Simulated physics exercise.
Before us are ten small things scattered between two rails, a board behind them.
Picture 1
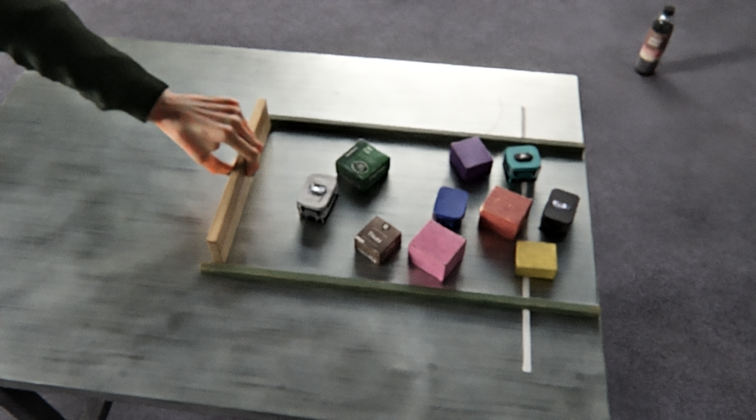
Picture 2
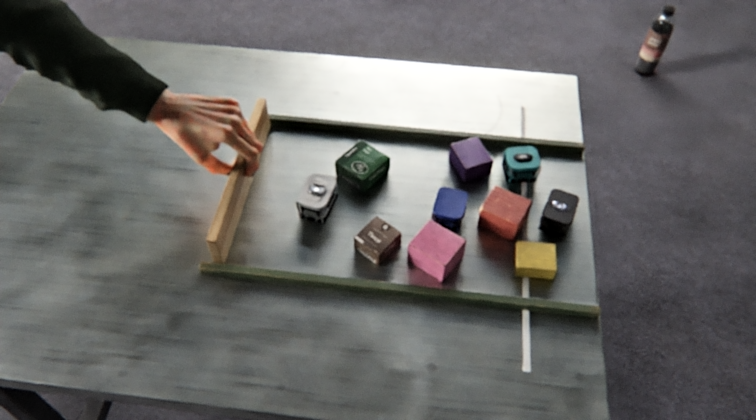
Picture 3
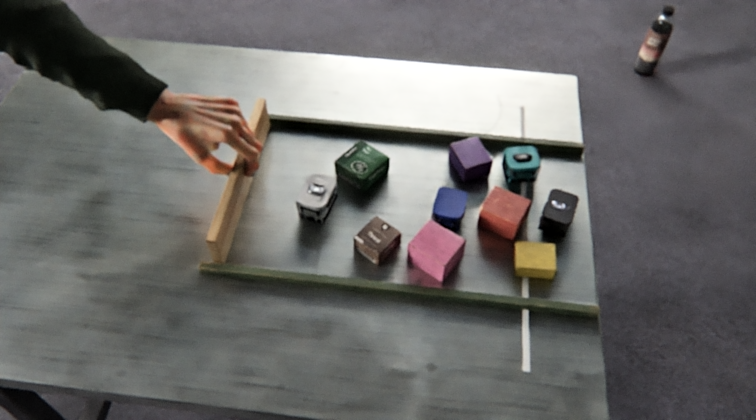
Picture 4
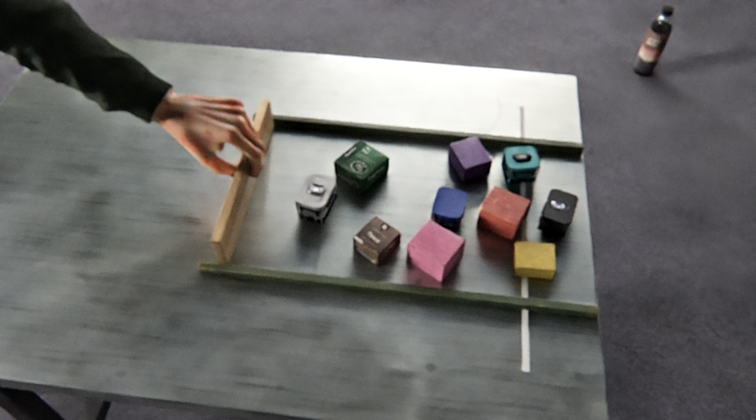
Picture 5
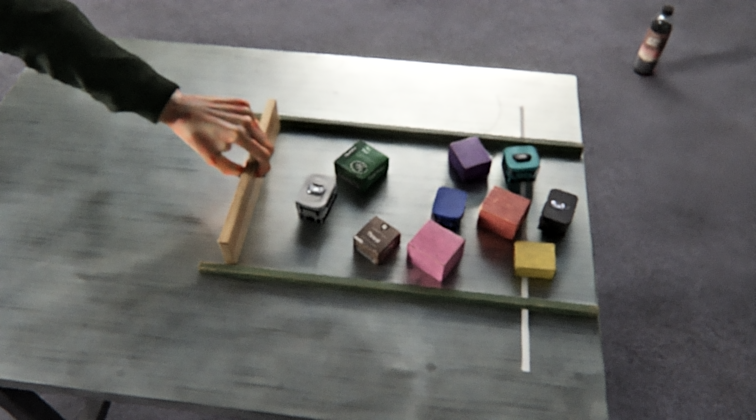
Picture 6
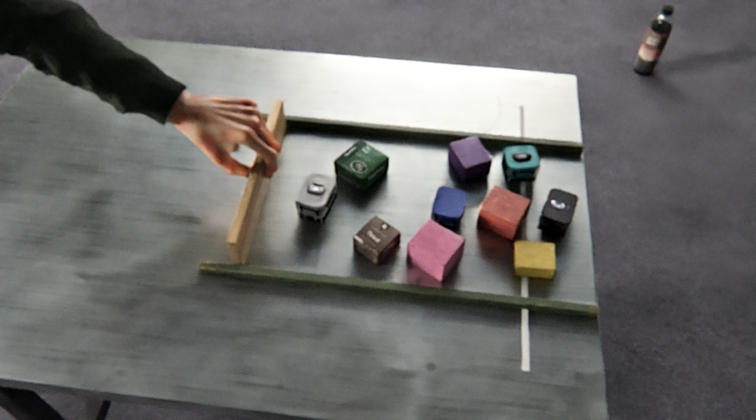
A hand in a dark sleeve grips a wooden board on a grey table, seen from above at an angle, with a bottle standing on the carpet at upper right. Between two greenish rails lie white, green, brown, pink, blue, purple, red, turquoise, black and yellow objects, the last several near a pale tape strip. The board rests at first, then the hand slides it slightly rightward, while the objects and view stay practically still.
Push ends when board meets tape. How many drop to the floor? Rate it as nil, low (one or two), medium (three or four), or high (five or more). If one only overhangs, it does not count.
Medium, three or four.
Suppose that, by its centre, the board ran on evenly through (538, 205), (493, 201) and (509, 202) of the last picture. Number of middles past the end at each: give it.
Middles past end - pos 1: 5, pos 2: 1, pos 3: 2.
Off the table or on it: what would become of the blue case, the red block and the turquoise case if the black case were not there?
Blue case still up; red block down; turquoise case down.
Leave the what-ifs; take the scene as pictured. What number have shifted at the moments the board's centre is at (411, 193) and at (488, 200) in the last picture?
One spot: 6. Other spot: 10.
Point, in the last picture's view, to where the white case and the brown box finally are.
Final positions - white case around (540, 215), brown box around (548, 253).
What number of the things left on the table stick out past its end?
The number would be 2.
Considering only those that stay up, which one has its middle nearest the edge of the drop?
That would be the purple block.
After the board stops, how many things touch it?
That number would be 3.
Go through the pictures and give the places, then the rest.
Black case (559, 213); yellow block (535, 260); turquoise case (521, 165); board (242, 176); tape (525, 218), in the first frame.
Yellow block (535, 260); pink block (436, 250), in the second frame.
Turquoise case (521, 165); white case (318, 198), in the third frame.
Black case (558, 213); board (246, 177), in the fourth frame.
Yellow block (534, 260); red block (503, 213), in the fifth frame.
Black case (558, 212); yellow block (534, 260); turquoise case (520, 164); board (260, 178); tape (524, 217), in the sixth frame.
Early on, none off yet; black case at rest near (558, 212); yellow block at rest near (534, 260); turquoise case at rest near (520, 164).
A while later, none off yet; black case leaning a little near (601, 215); yellow block travelled about its own width near (578, 258); turquoise case travelled well along near (575, 172).
Finally, the number that fall off is three or four; lost, red block, turquoise case, yellow block and black case.
